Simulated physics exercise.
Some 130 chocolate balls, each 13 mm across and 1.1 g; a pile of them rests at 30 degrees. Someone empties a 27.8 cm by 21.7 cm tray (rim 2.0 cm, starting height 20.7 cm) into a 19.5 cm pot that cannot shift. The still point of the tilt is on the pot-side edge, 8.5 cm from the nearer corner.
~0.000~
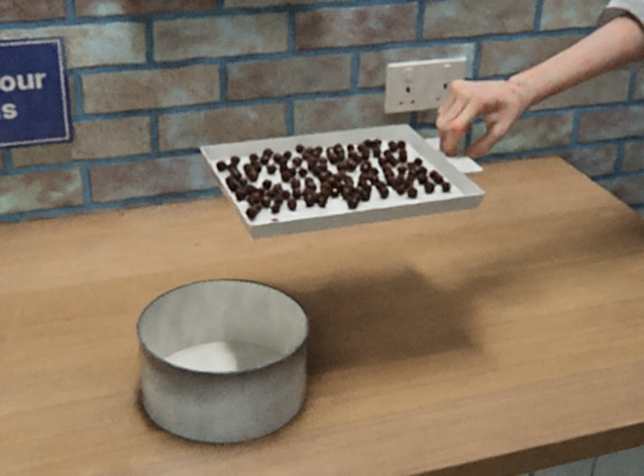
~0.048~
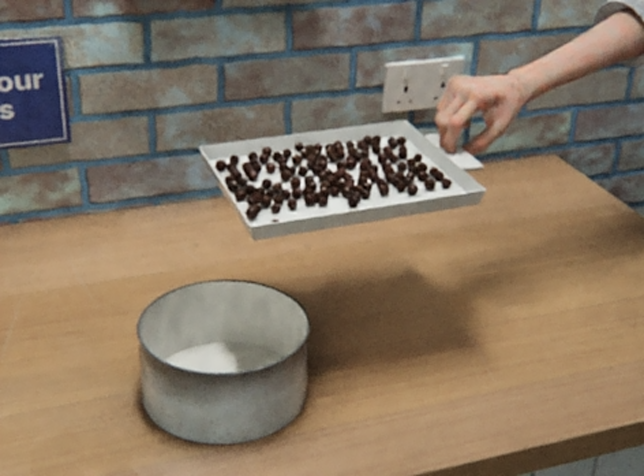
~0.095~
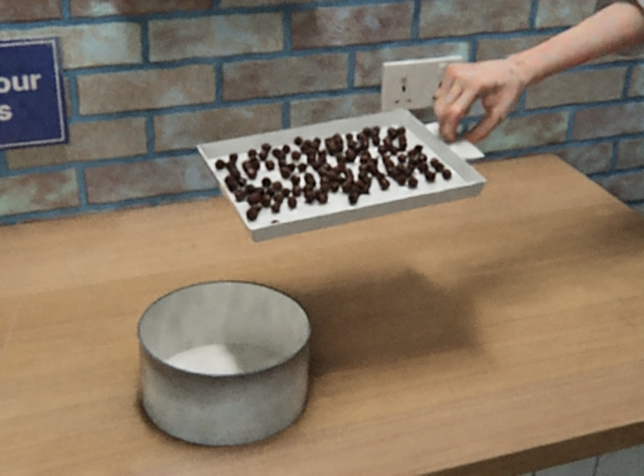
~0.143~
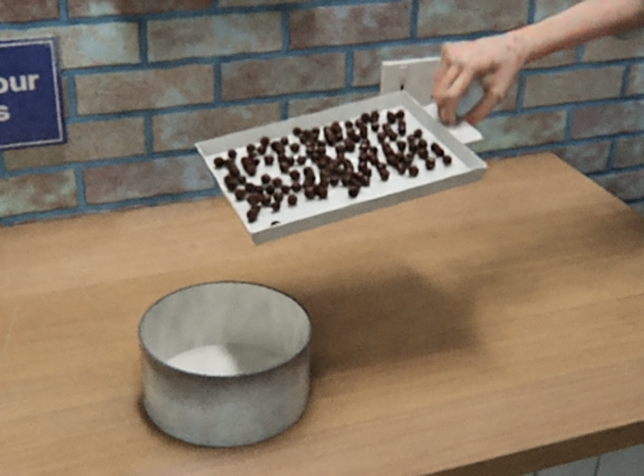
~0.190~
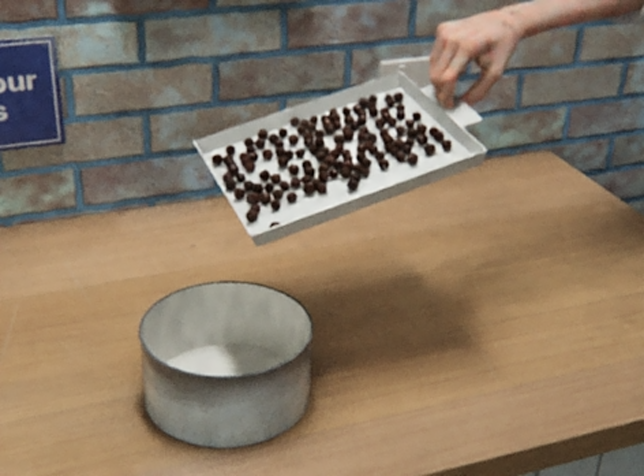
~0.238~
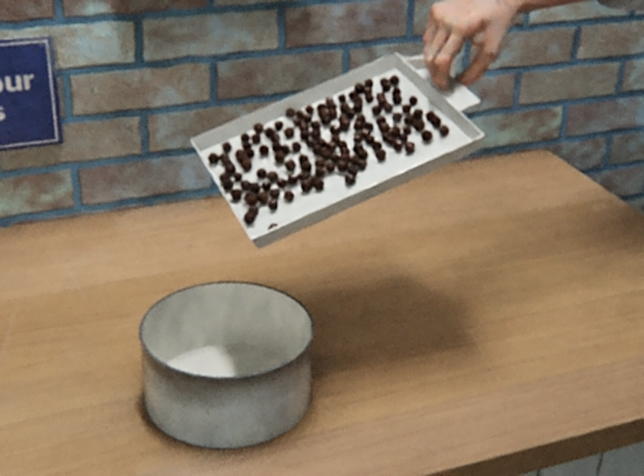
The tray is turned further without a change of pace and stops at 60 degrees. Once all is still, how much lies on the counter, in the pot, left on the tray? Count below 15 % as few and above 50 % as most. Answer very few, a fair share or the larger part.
On the counter: Very few; in the pot: A fair share; left on the tray: The larger part.
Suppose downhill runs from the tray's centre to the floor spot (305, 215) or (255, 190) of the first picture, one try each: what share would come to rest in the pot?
Some 40 and 5 per cent.
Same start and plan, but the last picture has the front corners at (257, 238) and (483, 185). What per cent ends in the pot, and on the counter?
Pot 5, counter 0.
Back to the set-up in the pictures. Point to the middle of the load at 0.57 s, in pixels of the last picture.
Near (256, 172).
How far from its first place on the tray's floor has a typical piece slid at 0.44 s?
Some 5 cm.
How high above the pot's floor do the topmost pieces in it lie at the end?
Some 1.5 cm.
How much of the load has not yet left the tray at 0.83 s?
Roughly 80 per cent.
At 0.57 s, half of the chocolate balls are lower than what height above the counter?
Roughly 26 cm.
Then, at 0.44 s, tilt 41 degrees; the tray holds 100 %, the pot 0 %.
After 0.57 s, tilt 54 degrees; the tray holds 100 %, the pot 0 %.
After 0.83 s, tilt 60 degrees; the tray holds 80 %, the pot 10 %.
By 2.0 s all is still; counter 5 %, pot 30 %, tray 70 %.
